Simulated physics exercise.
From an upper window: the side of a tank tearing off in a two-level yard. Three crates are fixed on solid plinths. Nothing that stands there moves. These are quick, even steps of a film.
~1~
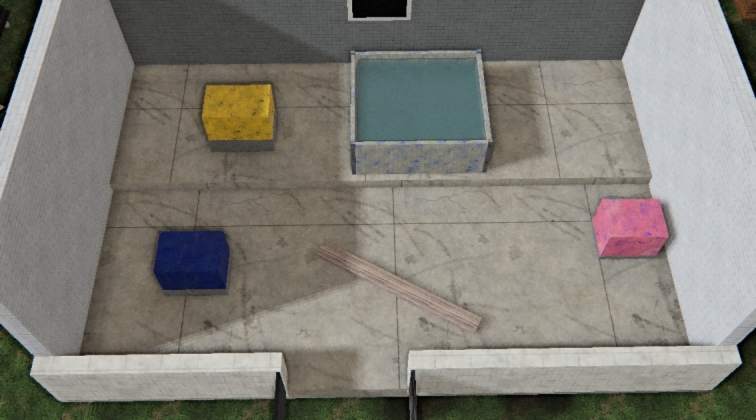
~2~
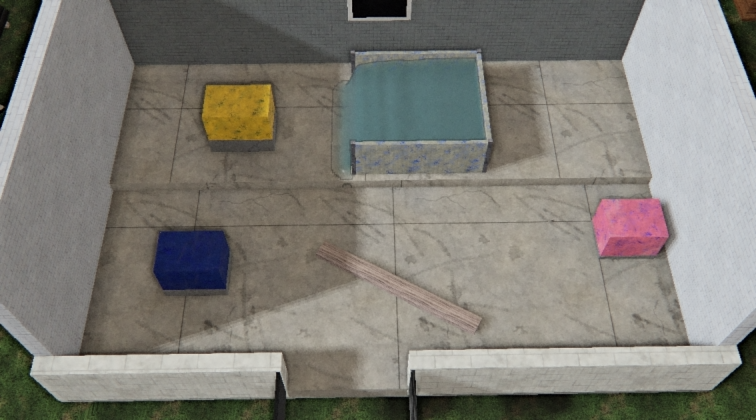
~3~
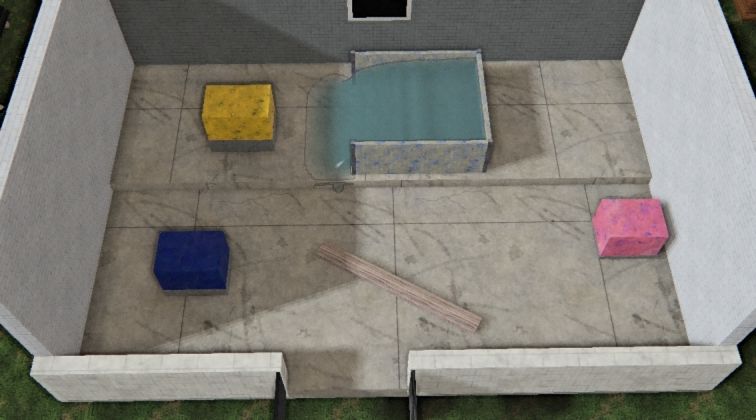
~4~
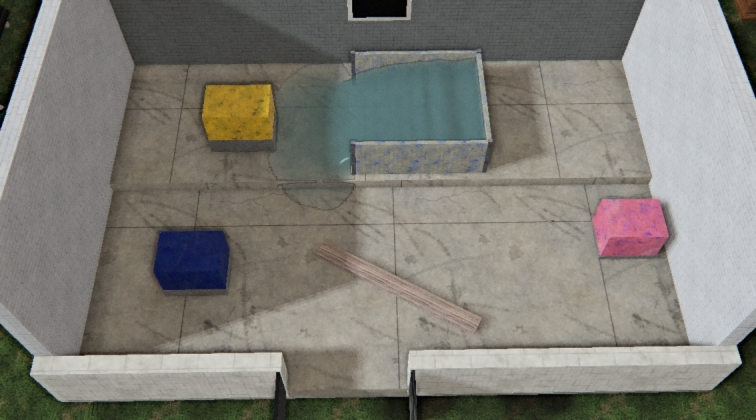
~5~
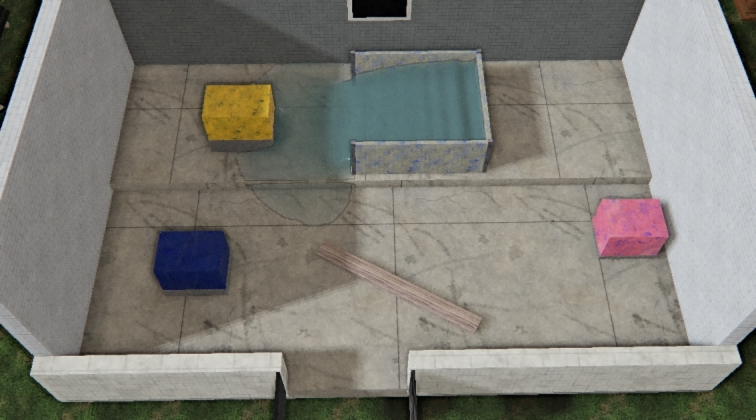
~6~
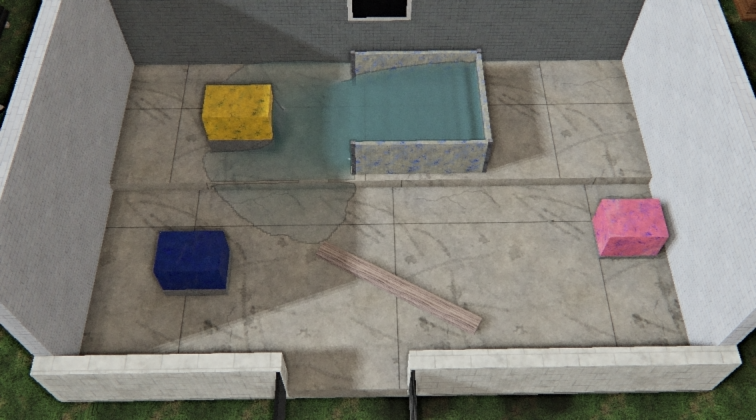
Water pours from the open left side of a raised tank in a walled two-level yard, spreads left across the upper paving around the yellow block, and runs over the step onto the lower level near a wooden plank.
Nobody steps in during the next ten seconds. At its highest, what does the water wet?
One by one: The blue crate is soaked; the yellow crate is soaked; the pink crate is soaked.
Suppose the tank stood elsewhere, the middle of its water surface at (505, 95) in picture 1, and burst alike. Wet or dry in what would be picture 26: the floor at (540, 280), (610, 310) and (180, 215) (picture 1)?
As listed: Not flooded, dry, under water.
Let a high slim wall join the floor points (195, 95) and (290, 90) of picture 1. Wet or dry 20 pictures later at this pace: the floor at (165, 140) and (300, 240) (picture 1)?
In turn: Under water, covered.
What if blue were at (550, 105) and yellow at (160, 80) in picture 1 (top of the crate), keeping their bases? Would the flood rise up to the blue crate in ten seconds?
In short: Blue crate escapes it.
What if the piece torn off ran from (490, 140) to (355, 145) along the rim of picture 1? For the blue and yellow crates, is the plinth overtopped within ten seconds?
My reading: Blue is spared, yellow remains dry.
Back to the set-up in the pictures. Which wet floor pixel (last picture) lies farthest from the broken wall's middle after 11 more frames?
Near (79, 363).
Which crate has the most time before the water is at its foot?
It is the pink crate.
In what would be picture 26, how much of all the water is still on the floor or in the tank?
About 100 per cent.
A moment on, water covers 25 % of the floor; the blue crate water round its plinth, the yellow crate water round its plinth, the pink crate not reached.
Next, water covers 35 % of the floor; the blue crate water round its plinth, the yellow crate water round its plinth, the pink crate not reached.
Then, water covers 50 % of the floor; the blue crate water round its plinth, the yellow crate water round its plinth, the pink crate not reached.
Later, water covers 65 % of the floor; the blue crate water round its plinth, the yellow crate water round its plinth, the pink crate not reached.
In the end, water covers 90 % of the floor; the blue crate was topped, the yellow crate was topped, the pink crate was topped.
